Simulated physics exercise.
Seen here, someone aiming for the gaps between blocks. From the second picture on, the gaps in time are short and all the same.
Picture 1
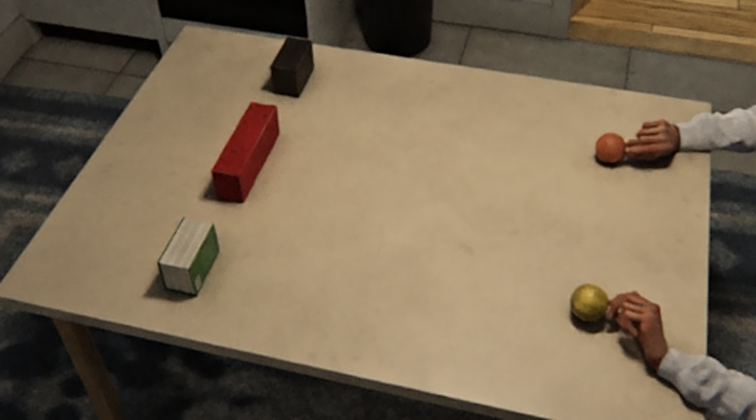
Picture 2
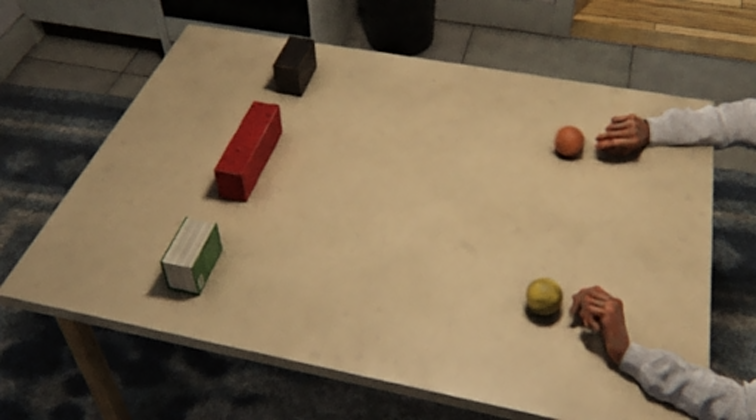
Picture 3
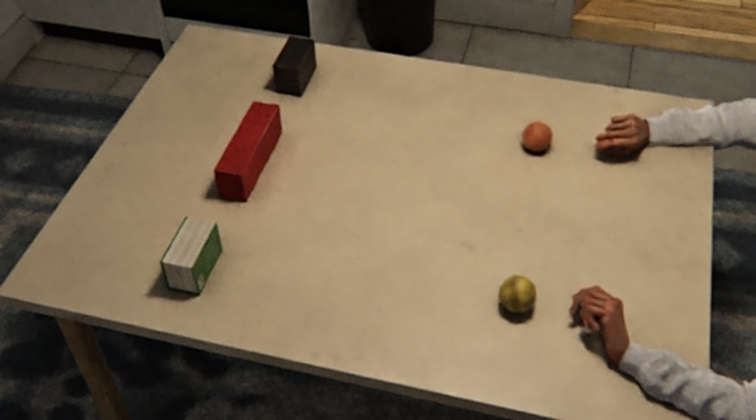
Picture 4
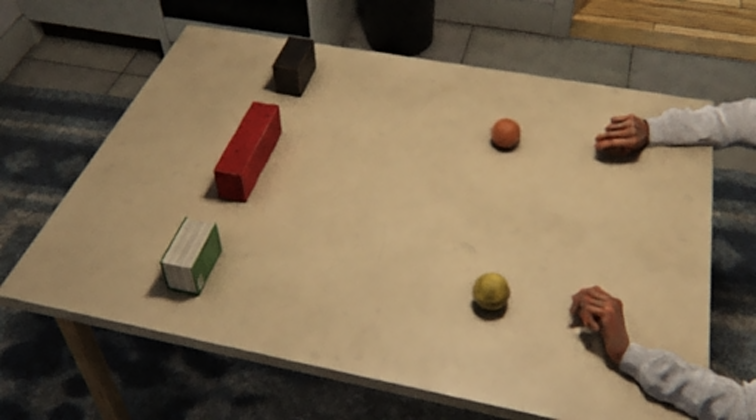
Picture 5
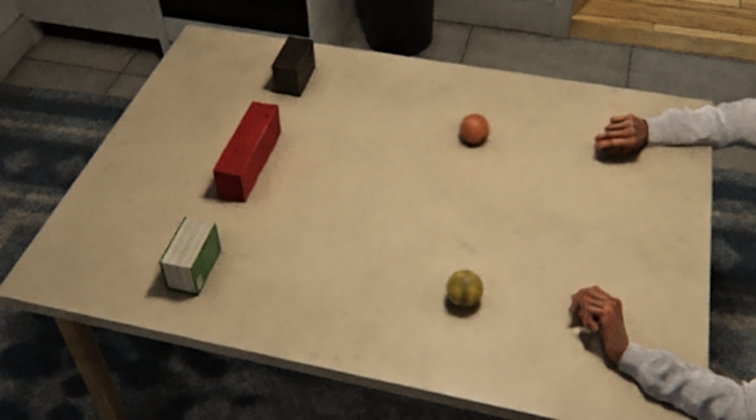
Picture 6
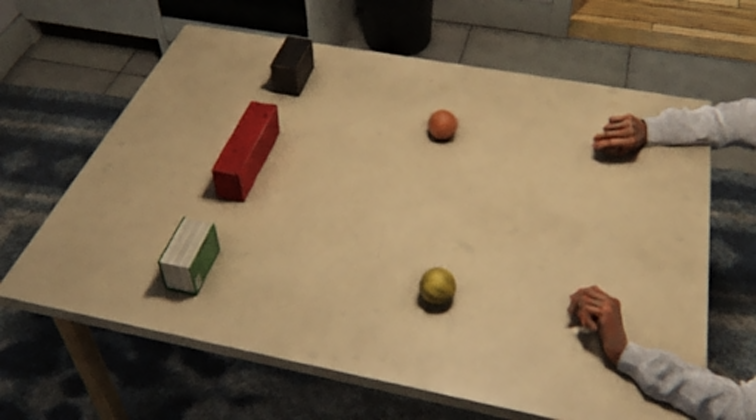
Two hands releasing an orange and a yellow ball, both rolling leftward across a table with black, red and green-and-white blocks.
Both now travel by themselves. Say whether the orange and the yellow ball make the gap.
The orange passes through its gap and the yellow ball hits a block.
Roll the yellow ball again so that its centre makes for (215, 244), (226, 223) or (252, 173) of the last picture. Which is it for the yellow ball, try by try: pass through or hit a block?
Try by try, it bounces off; gets past; does not get past.
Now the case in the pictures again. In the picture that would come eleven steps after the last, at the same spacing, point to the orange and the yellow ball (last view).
The orange at (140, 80), the yellow ball at (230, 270).
Then, 0.30 s on from there, orange heading on near (298, 105); yellow ball heading on near (314, 273).
Then, 0.74 s on from there, orange heading on near (105, 86); yellow ball coming back near (228, 270).
Then, 1.20 s on from there, orange heading on near (7, 237); yellow ball coming back near (233, 283).
In the end, the orange gets between the blocks; the yellow ball is stopped.
